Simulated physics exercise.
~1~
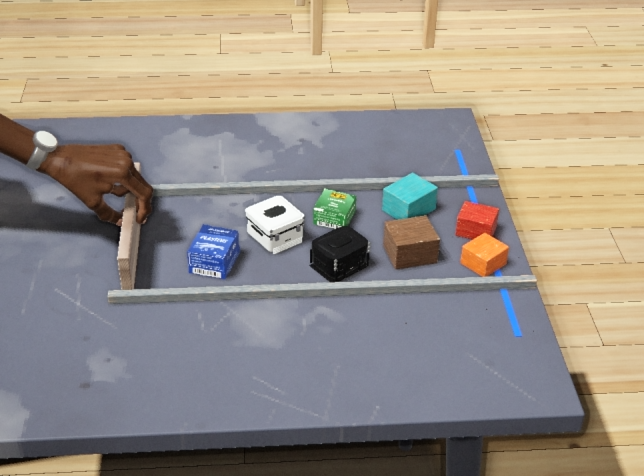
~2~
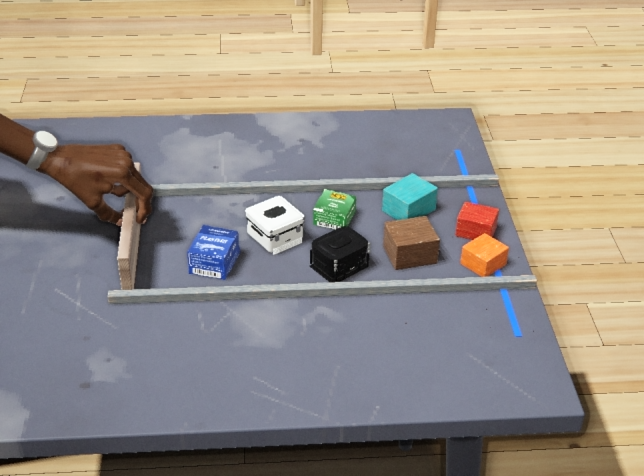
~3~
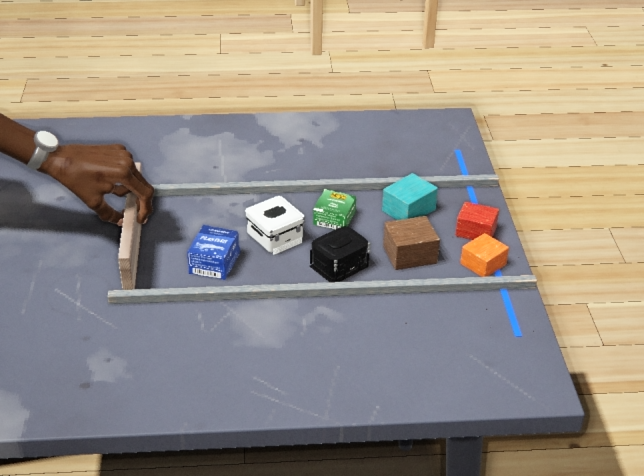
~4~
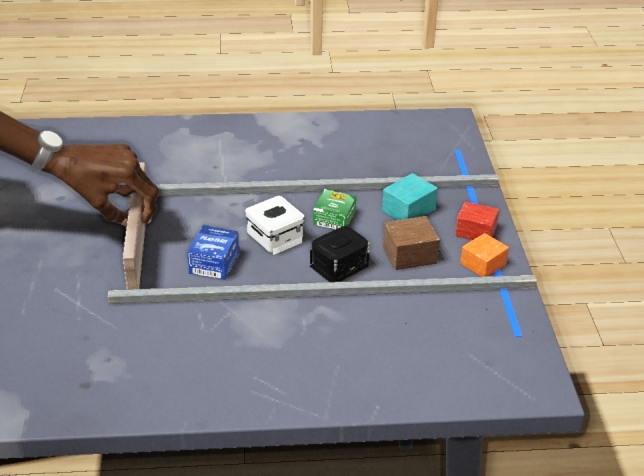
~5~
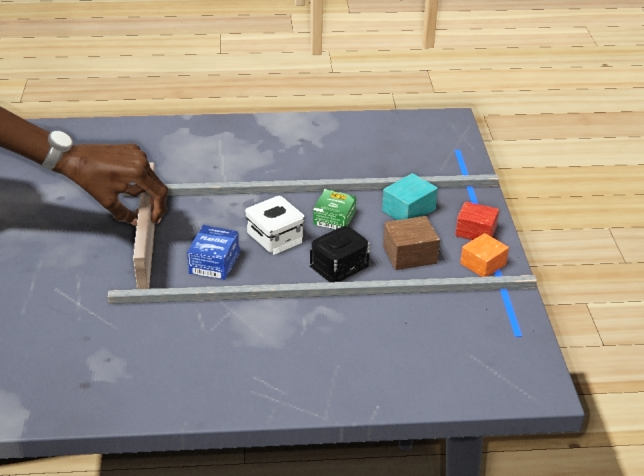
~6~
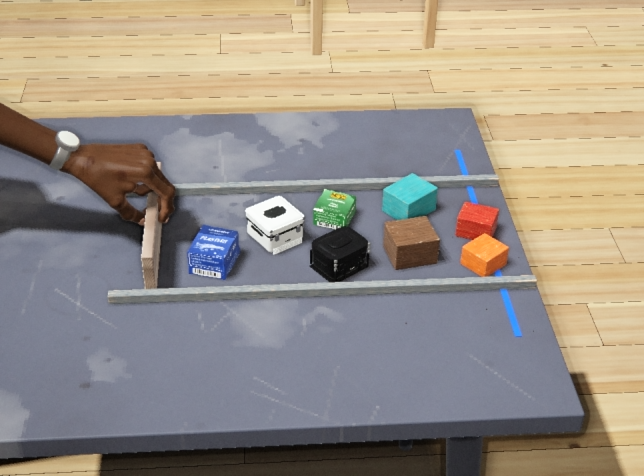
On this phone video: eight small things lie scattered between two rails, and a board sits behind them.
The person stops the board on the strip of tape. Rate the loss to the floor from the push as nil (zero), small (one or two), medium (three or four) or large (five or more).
The loss is large.
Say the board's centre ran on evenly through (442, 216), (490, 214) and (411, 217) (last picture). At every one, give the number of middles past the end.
2, 5, 1.
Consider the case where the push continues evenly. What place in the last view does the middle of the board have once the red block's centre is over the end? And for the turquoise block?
Roughly (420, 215); roughly (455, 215).
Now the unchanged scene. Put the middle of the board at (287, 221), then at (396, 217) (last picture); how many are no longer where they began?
At the first spot 4, then 8.
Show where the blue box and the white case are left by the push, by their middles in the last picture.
The blue box ends at (514, 250) and the white case at (503, 208).
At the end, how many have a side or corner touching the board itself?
3 in contact.
A little later, none off yet; red block at rest near (477, 223); orange block at rest near (485, 255); turquoise block at rest near (410, 199).
When it is over, the number that fall off is five or more; down, black case, brown block, turquoise block, orange block and red block.
